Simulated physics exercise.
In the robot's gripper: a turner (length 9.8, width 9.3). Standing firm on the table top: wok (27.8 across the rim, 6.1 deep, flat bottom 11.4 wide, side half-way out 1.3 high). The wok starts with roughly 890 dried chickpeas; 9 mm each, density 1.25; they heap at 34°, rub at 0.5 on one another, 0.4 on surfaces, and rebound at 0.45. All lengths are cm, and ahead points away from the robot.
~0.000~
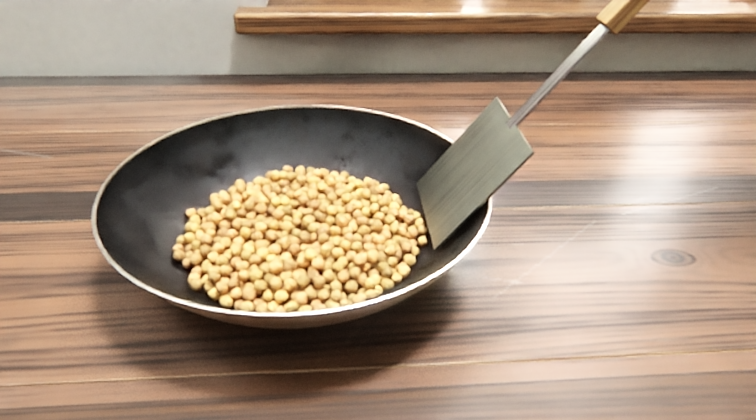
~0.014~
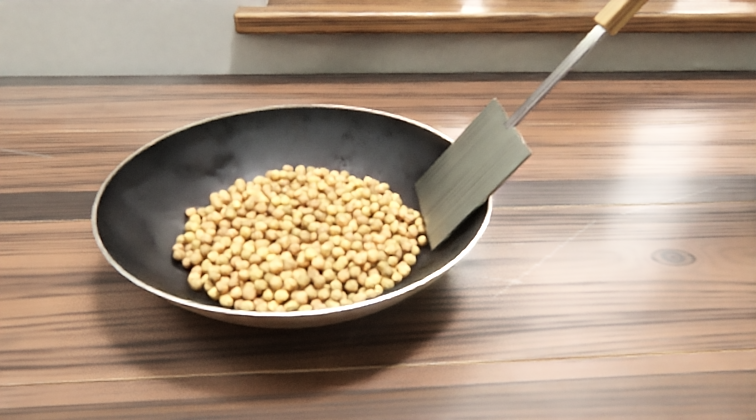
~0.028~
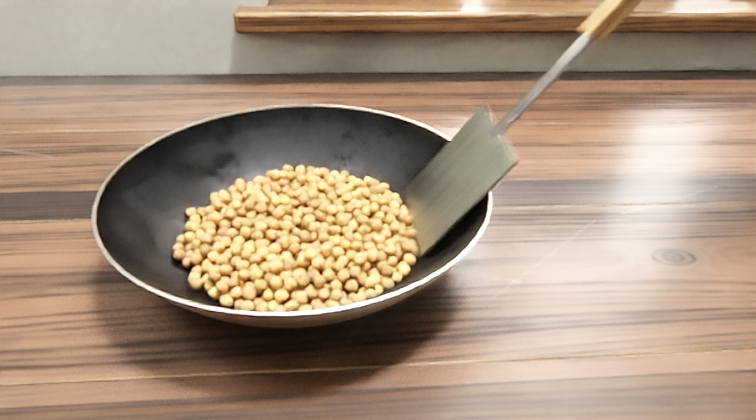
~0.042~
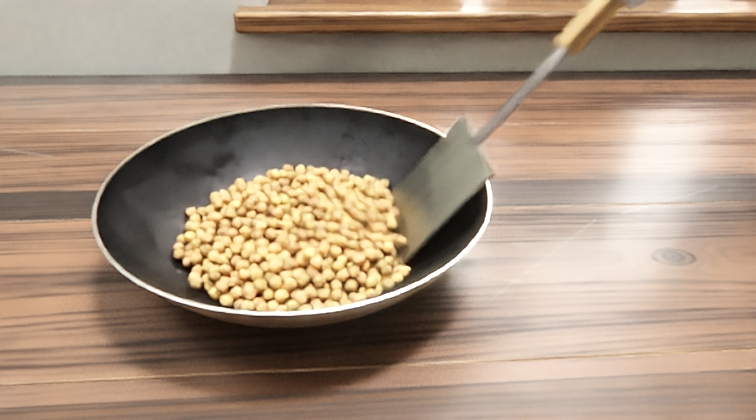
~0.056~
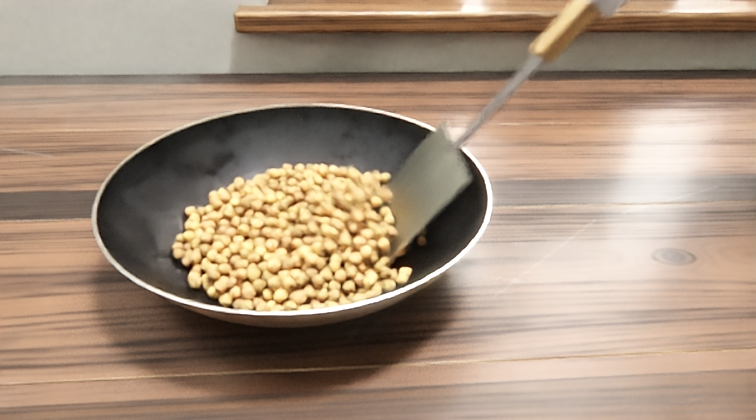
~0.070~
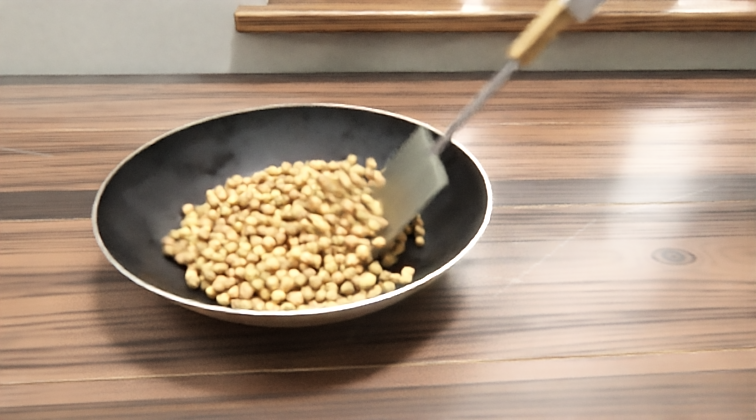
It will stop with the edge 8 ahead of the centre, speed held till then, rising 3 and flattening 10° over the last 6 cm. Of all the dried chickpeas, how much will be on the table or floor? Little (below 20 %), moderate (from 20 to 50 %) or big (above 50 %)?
Share on the table or floor: Moderate (from 20 to 50 %).
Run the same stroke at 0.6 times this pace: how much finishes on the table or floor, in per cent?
About 5 per cent.
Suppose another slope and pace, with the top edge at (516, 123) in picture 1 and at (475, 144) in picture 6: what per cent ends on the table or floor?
Some 5 per cent.
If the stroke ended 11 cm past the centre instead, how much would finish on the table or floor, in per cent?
It would be near 40 per cent.
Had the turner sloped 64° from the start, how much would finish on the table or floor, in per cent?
It would be near 25 per cent.
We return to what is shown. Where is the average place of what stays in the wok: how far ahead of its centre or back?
Some 3.5 cm ahead.
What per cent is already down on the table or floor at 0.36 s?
Some 10 per cent.
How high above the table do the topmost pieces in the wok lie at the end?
Roughly 5.5 cm.
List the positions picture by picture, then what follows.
In the first picture, turner top edge at (514, 122), sloping 53°; upper third of the load around (302, 222), from x 180 to 425, top at y 170; 890 in the wok.
In the second picture, turner top edge at (512, 123), sloping 53°; upper third of the load around (303, 222), from x 180 to 425, top at y 170.
In the third picture, turner top edge at (499, 131), sloping 53°; upper third of the load around (303, 222), from x 180 to 425, top at y 170.
In the fourth picture, turner top edge at (478, 141), sloping 53°; upper third of the load around (303, 221), from x 180 to 420, top at y 170.
In the fifth picture, turner top edge at (455, 148), sloping 53°; upper third of the load around (310, 217), from x 180 to 420, top at y 170.
In the sixth picture, turner top edge at (434, 151), sloping 53°; upper third of the load around (305, 212), from x 170 to 420, top at y 160; 890 in the wok.
By 0.10 s, sloping 53°, highest piece 8 above the table; 890 in the wok.
By 0.14 s, sloping 50°, highest piece 10 above the table; 890 in the wok.
By 0.36 s, sloping 43°, highest piece 11 above the table; 655 in the wok, 109 on the table or floor, 126 on the blade or in flight.
By 1.41 s, sloping 43°, highest piece 5 above the table; 655 in the wok, 235 on the table or floor.
Final count, 655 in the wok, 235 on the table or floor. That is 26 % on the table or floor.
